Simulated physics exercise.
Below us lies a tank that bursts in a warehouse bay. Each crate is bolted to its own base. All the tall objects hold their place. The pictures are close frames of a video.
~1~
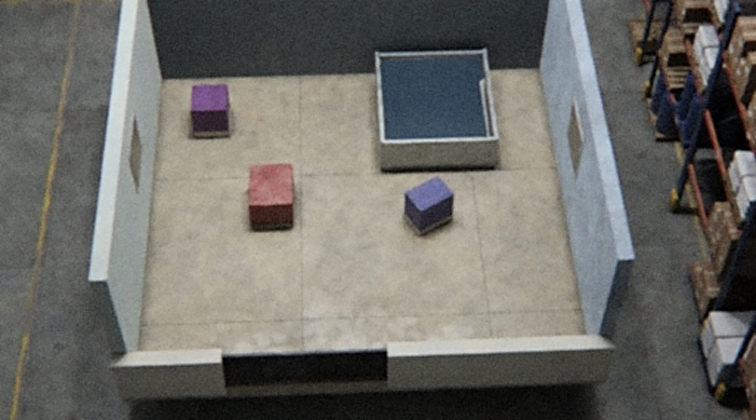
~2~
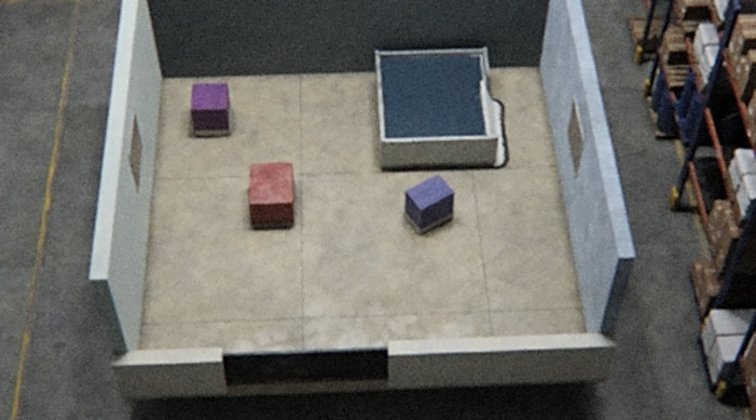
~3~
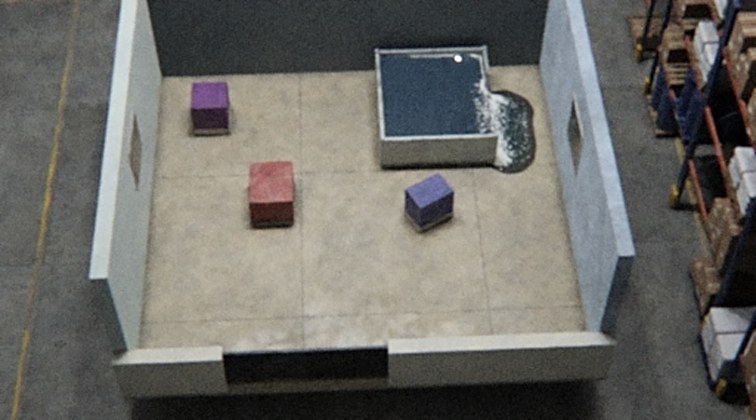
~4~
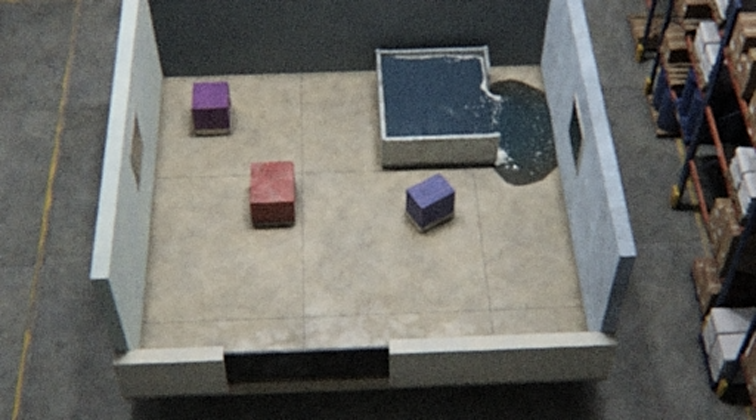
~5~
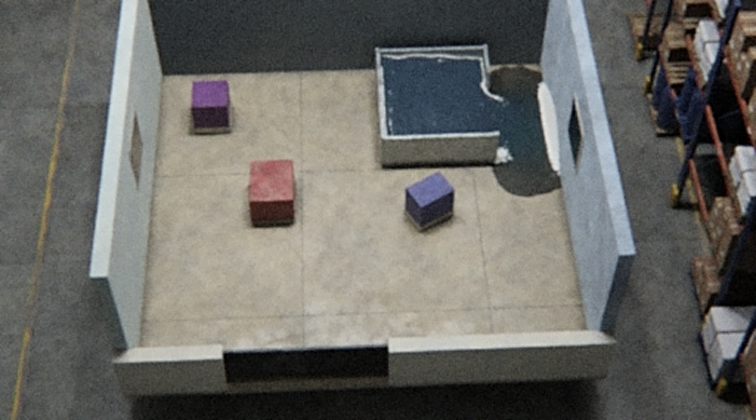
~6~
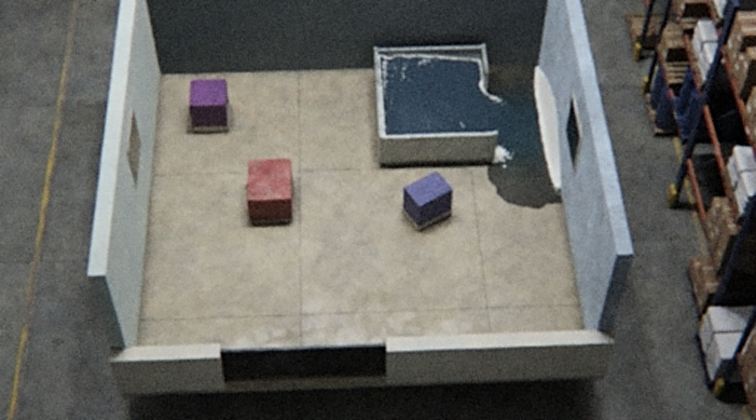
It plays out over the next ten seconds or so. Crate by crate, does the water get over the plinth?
The purple crate stays dry; the blue crate stays dry; the red crate gets wet.
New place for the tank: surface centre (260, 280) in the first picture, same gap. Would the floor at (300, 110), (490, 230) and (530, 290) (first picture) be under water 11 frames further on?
As listed: Not flooded, covered, wet.
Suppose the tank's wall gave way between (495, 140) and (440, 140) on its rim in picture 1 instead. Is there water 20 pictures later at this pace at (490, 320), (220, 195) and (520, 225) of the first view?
As listed: Awash, clear, flooded.
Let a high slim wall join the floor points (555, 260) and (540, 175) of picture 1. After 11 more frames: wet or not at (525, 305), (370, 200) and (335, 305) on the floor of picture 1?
One after the other: Wet, clear, clear.
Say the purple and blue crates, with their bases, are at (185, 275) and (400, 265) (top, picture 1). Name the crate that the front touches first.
I say the blue crate.
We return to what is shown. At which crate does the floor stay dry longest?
The red-painted one.
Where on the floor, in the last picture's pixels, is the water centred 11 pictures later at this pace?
Close to (482, 143).
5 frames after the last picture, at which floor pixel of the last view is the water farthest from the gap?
I would point to (571, 270).
A moment on, water covers 10 % of the floor; the purple crate not reached, the blue crate not reached, the red crate not reached.
Next, water covers 25 % of the floor; the purple crate not reached, the blue crate not reached, the red crate not reached.
Then, water covers 45 % of the floor; the purple crate water round its plinth, the blue crate water round its plinth, the red crate not reached.
Later, water covers 80 % of the floor; the purple crate water round its plinth, the blue crate water round its plinth, the red crate water round its plinth.
In the end, water covers 95 % of the floor; the purple crate stayed above the water, the blue crate stayed above the water, the red crate was topped.
